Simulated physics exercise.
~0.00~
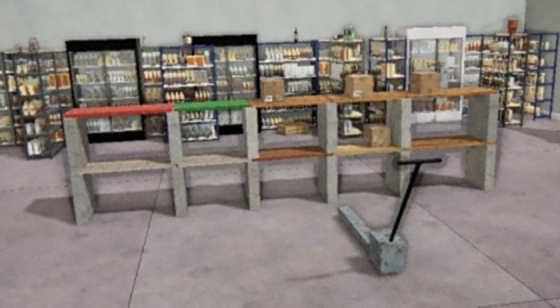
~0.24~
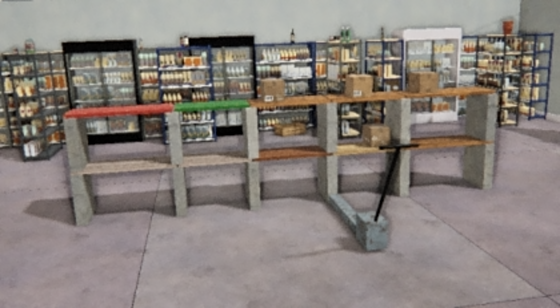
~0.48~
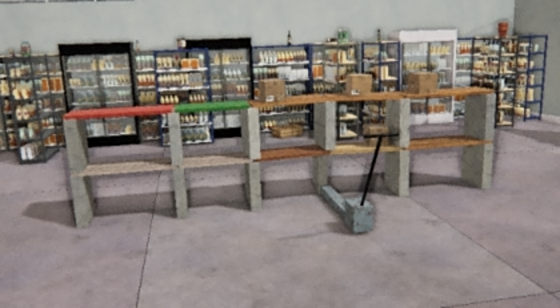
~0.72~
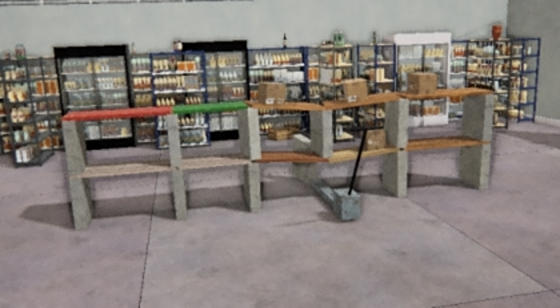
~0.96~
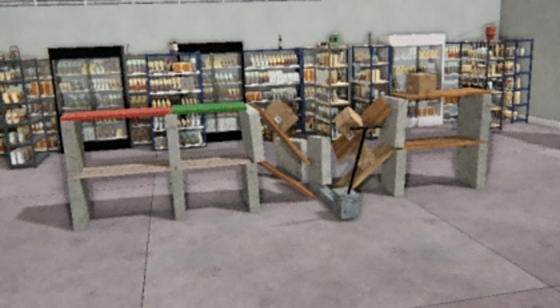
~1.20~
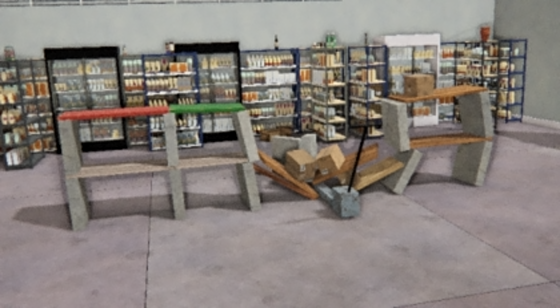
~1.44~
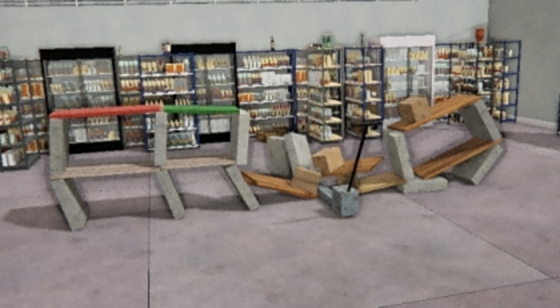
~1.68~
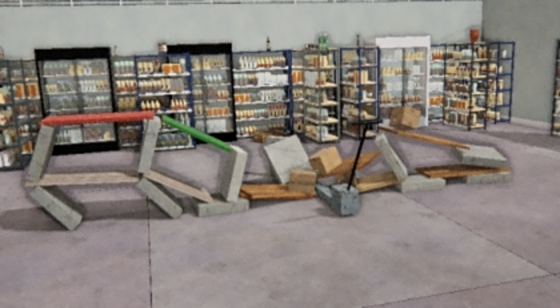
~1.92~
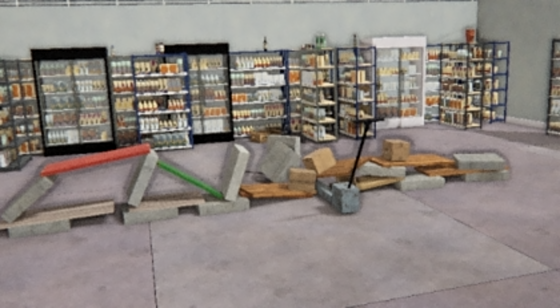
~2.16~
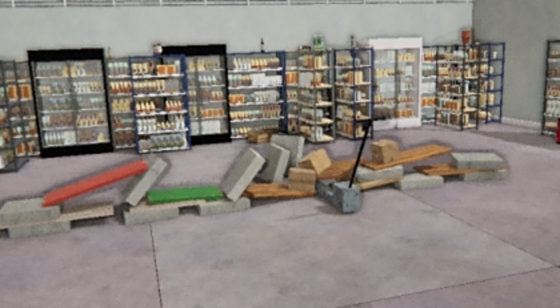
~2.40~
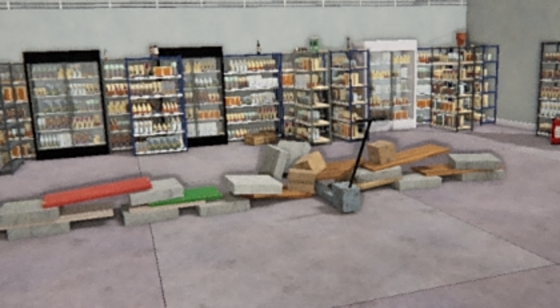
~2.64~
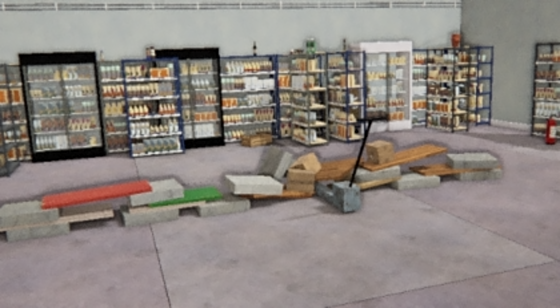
In a shop with stocked shelves and glass-fronted cabinets along the back wall, a slowly drifting camera faces a long two-tier rack of boards on grey blocks. A red board and a green board top its left side, while cartons sit on the brown boards to the right. A grey floor jack slides inward against an upright right of centre, and the middle boards fold into a V, dropping their cartons. The right section then topples rightward, while the left uprights lean and fall, lowering the green and red boards. Everything ends in a low heap, the jack standing amid it.
